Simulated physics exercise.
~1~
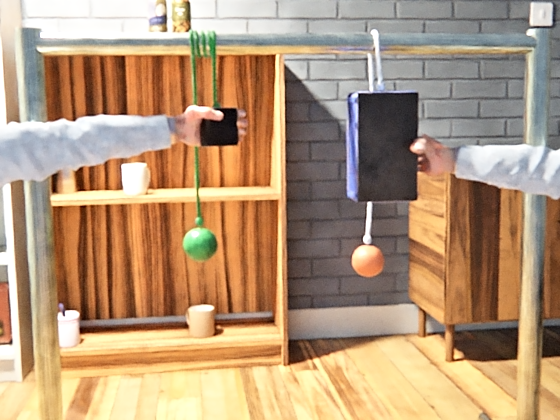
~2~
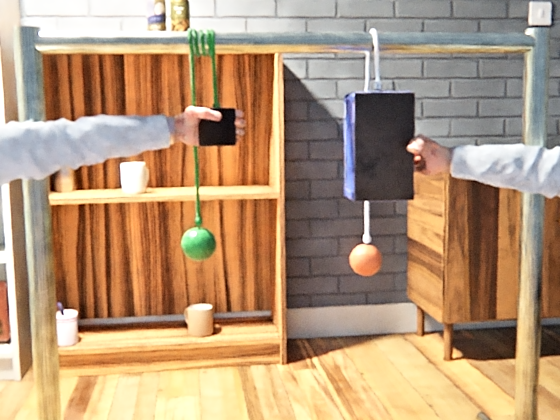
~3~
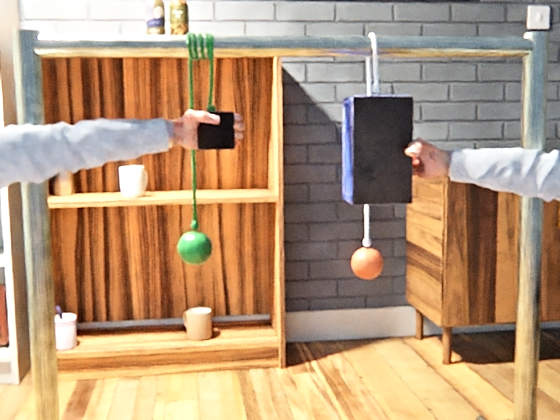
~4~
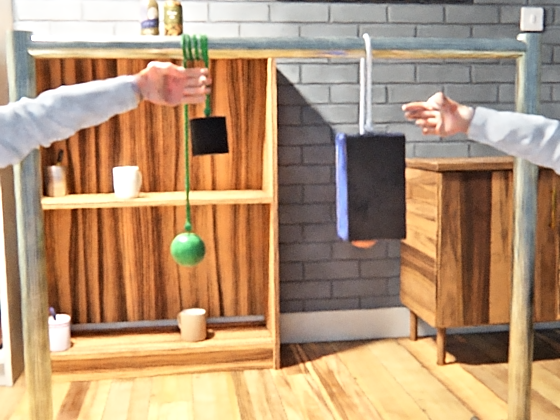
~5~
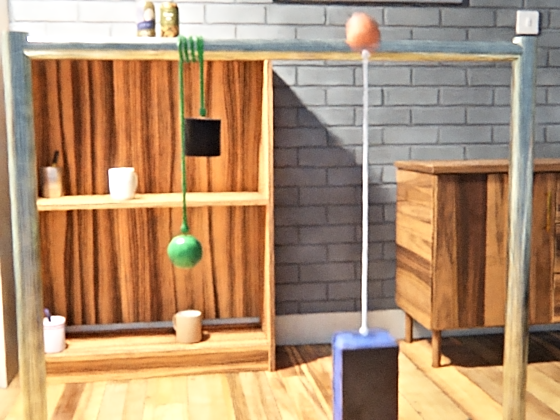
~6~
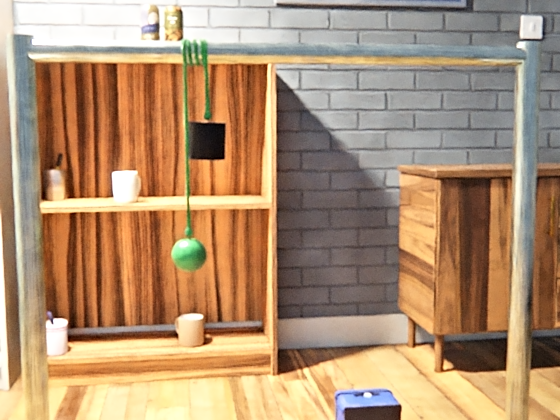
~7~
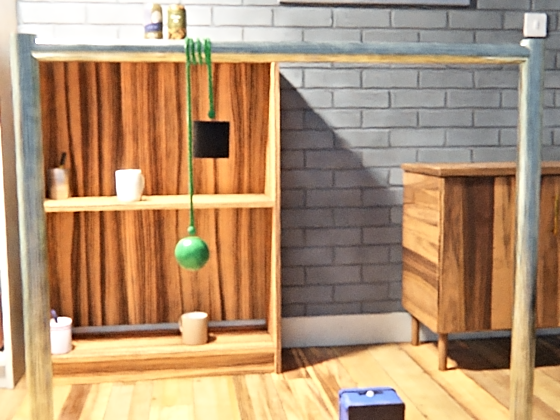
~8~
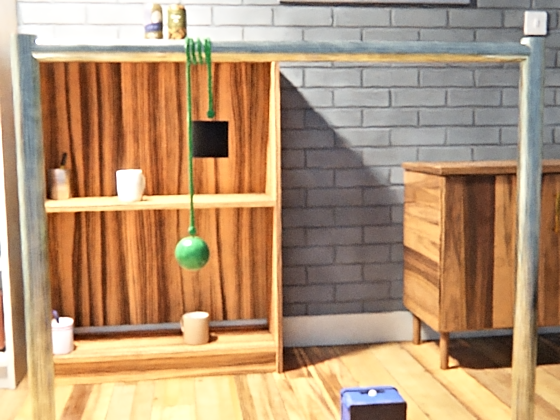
In a room with a brick wall and wooden furniture, two hands hold a small black block and a larger blue case beside a horizontal bar, each on a cord draped over it, with a green ball and an orange ball at the other ends. Both hands let go and draw back. The blue case drops while the orange ball rises to the bar, and the black block stays up near the green ball. The case lands on the floor, and the orange ball and its cord go out of sight. At the end, the green ball and black block still hang from the bar.
